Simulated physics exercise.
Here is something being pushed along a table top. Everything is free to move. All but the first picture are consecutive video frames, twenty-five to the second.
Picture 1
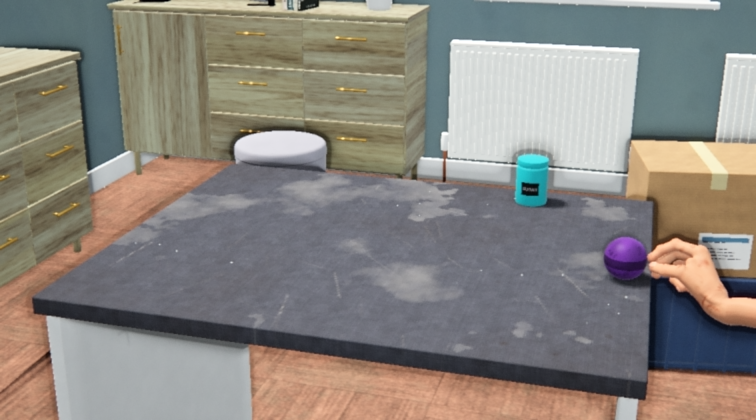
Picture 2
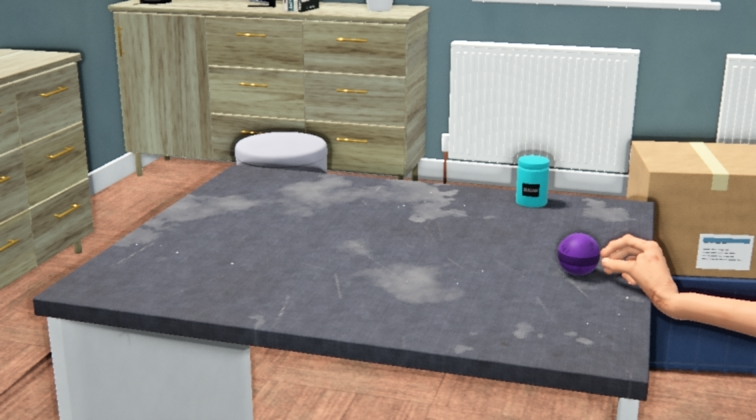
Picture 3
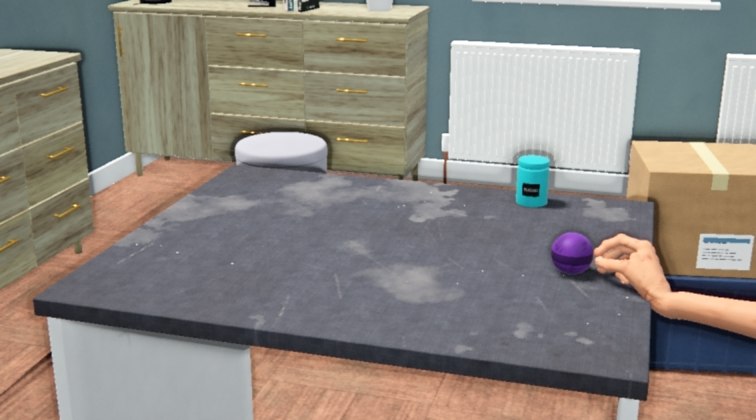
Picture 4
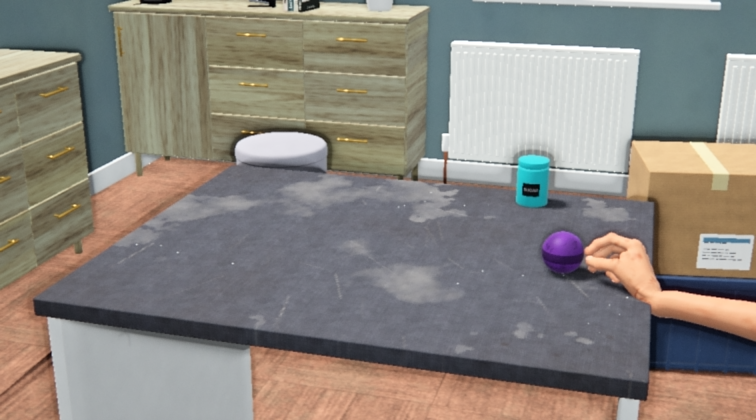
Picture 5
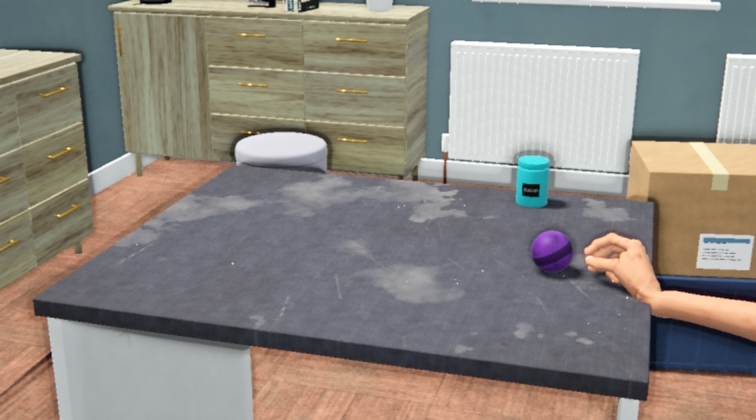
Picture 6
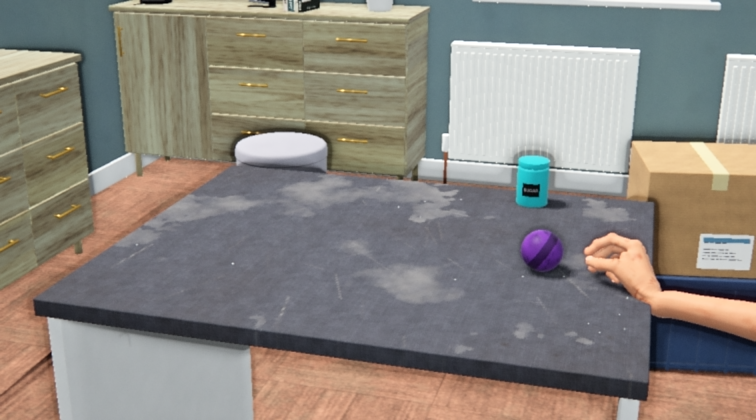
A purple ball is pushed left along a dark table by a hand, then rolls clear.
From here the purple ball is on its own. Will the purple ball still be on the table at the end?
The purple ball remains on top.
Then, 0.20 s later than the last frame, purple ball moved well along near (495, 246).
Then, 0.60 s later than the last frame, purple ball moved well along near (419, 238).
Then, 1.20 s later than the last frame, purple ball moved well along near (348, 231).
When it is over, moved from the start, purple ball. End places, in pixels of the last picture, purple ball near (323, 228).
